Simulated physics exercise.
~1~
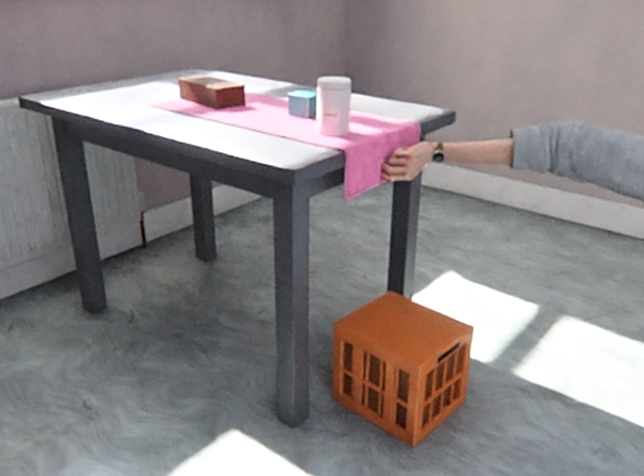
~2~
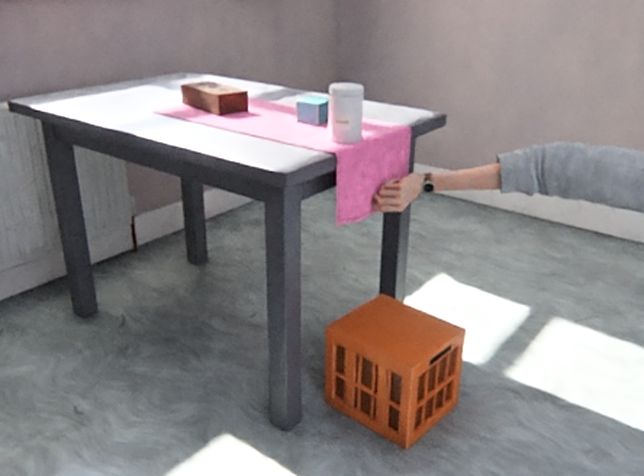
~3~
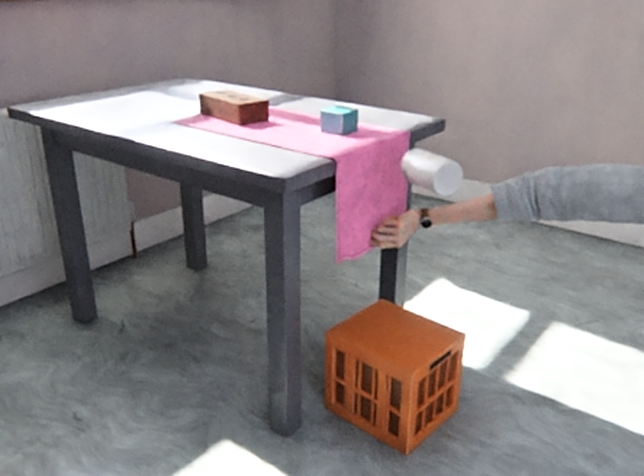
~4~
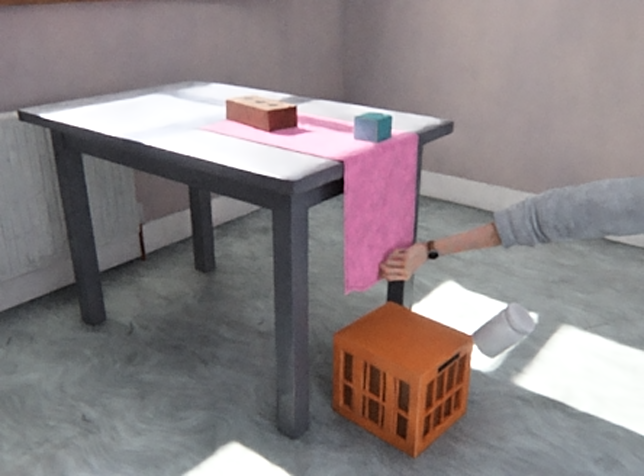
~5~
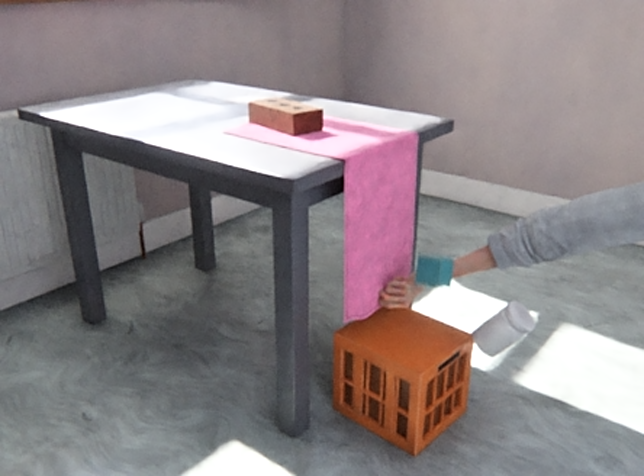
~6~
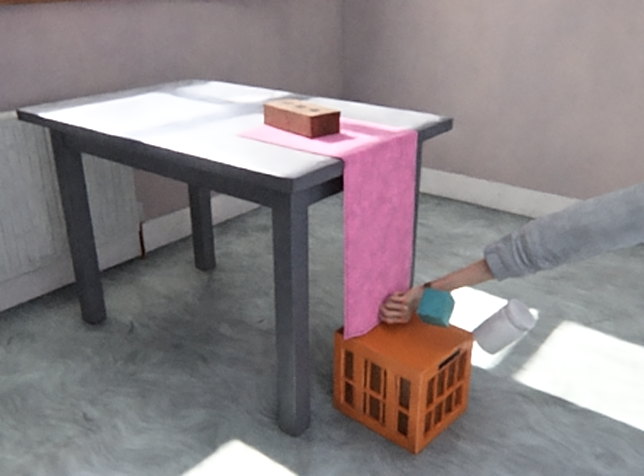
In a bare room with a grey-legged table, a hand slowly pulled a pink cloth down over the edge, tipping off a white jar and then a turquoise block, until the hem reached an orange crate, while the brick stayed on top.
